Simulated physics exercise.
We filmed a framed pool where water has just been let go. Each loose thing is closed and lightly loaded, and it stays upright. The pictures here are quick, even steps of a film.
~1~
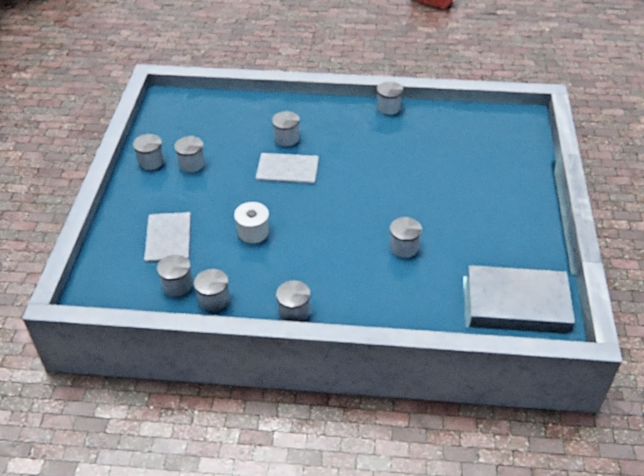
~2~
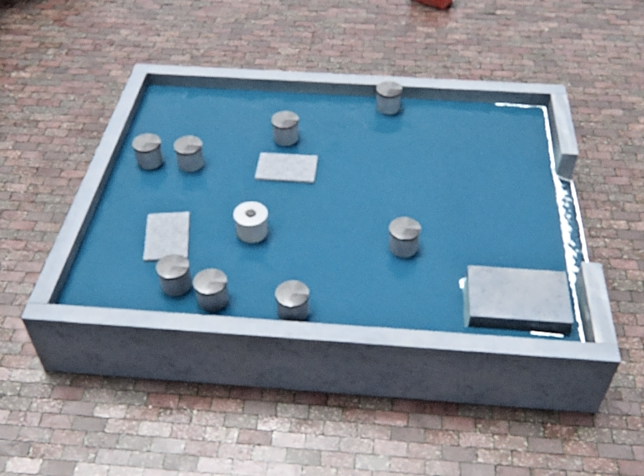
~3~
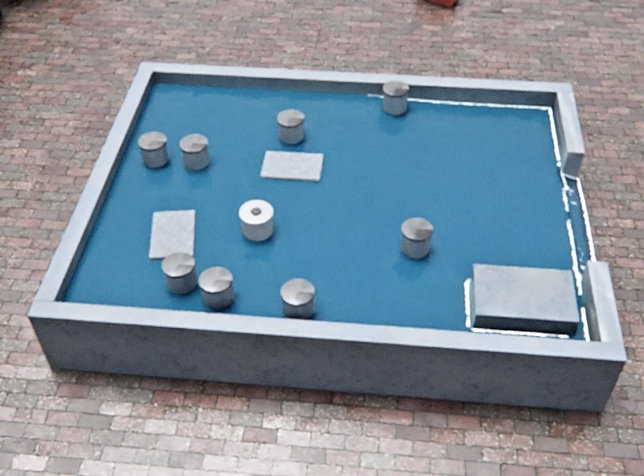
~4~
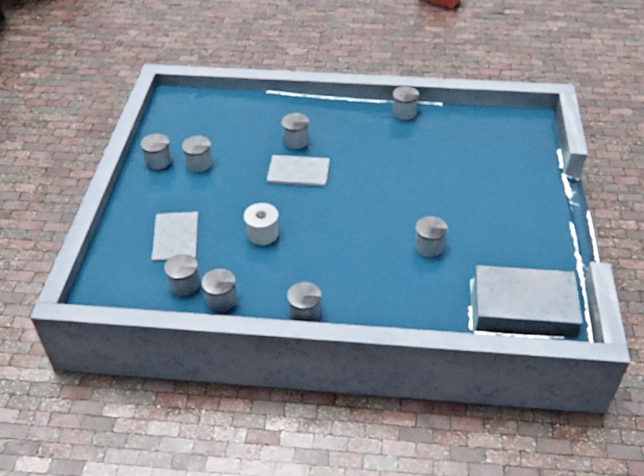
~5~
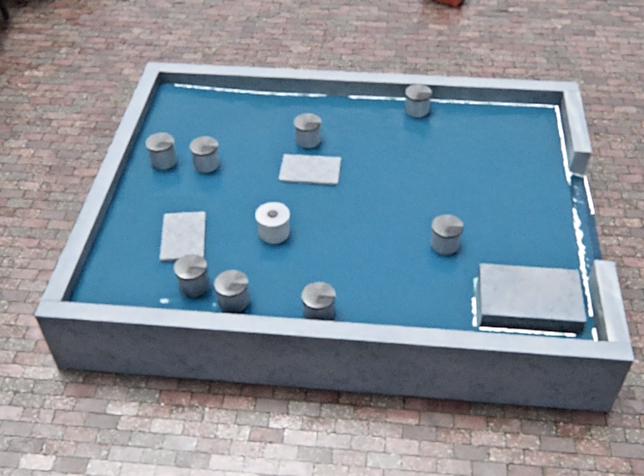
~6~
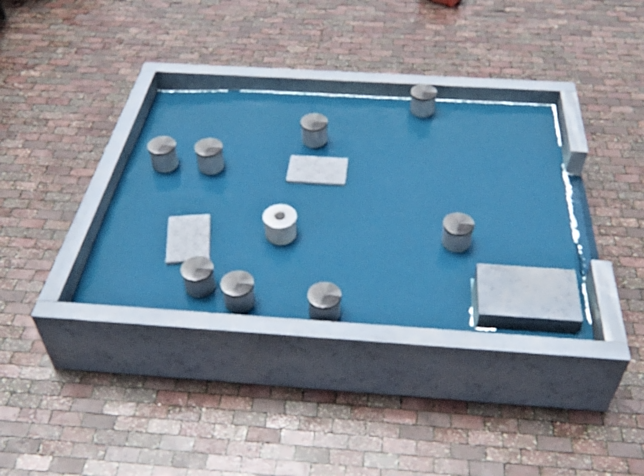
Grey pails and flat pale slabs drifting slightly rightward across a blue walled pool, after a gap opens in its right side.
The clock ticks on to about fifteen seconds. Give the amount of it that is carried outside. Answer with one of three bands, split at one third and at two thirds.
Under one third.
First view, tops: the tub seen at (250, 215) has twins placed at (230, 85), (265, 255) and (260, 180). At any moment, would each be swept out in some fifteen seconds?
In order: Never leaves, never leaves, never leaves.
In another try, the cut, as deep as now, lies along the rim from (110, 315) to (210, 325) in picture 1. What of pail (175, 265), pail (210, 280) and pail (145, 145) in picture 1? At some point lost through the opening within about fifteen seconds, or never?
As listed: Through, yes, inside.
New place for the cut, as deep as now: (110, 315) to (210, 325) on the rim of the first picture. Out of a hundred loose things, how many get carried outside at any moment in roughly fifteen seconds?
I'd guess around 30 percent.
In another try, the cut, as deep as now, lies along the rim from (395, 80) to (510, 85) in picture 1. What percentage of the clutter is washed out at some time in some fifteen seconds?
It works out at 20 percent.
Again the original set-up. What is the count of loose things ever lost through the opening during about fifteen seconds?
1 in all.
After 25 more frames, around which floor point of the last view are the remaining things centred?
Around (326, 246).
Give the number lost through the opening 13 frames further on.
The number comes to 1.
A moment on, 0 of 11 are out; 11 afloat.
Next, 1 of 11 are out; 10 afloat.
Later, 1 of 11 are out; 10 afloat.
In the end, 1 of 11 are out; 10 afloat.
